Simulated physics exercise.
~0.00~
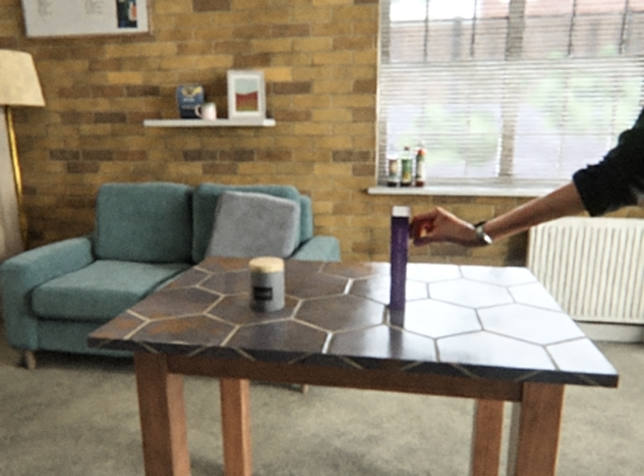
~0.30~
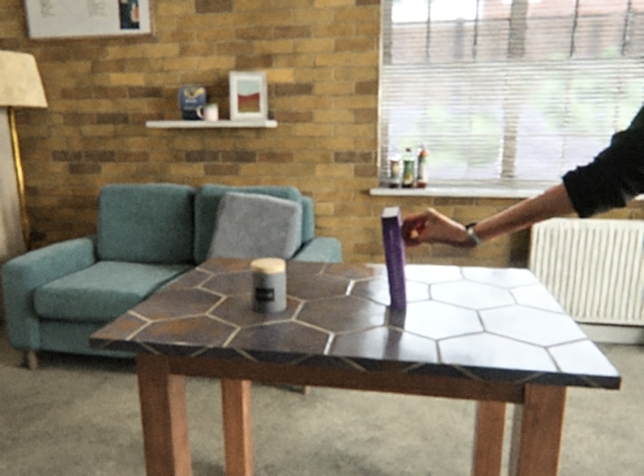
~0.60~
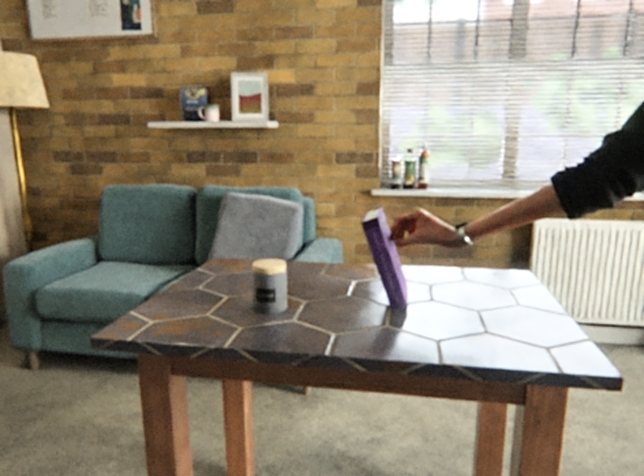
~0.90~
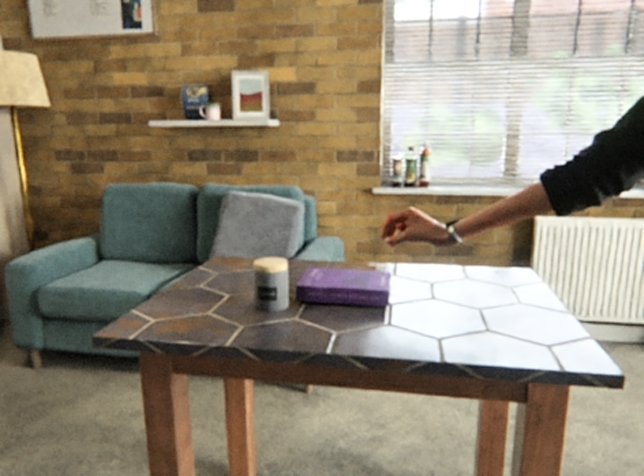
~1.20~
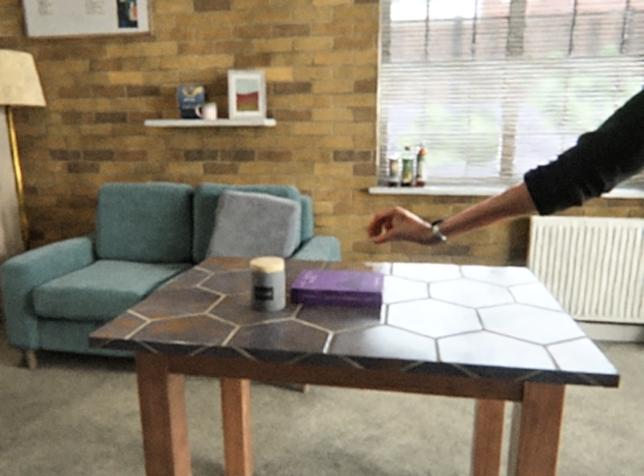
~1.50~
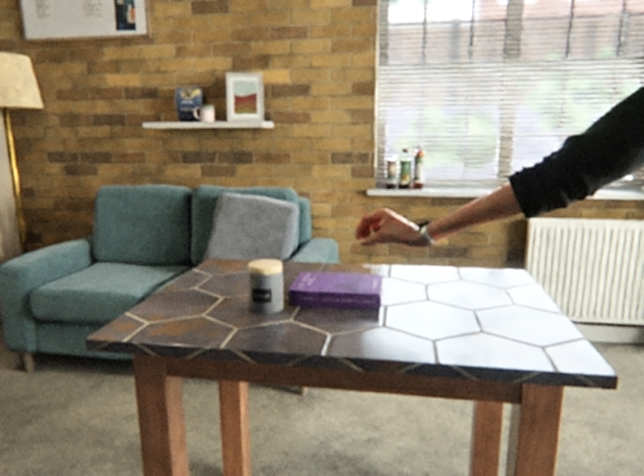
At the start, a purple book stands upright on a hexagon-patterned table beside a grey jar with a light lid, with a teal sofa, a brick wall and a window behind. A hand reaching in from the right touches the book near its top. The hand pushes it, and the book begins to tilt to the left. It leans further, then topples over and lands flat on the table next to the jar. The hand hovers above the table, drifting slightly left, while the book stays lying on its side and the jar remains standing.
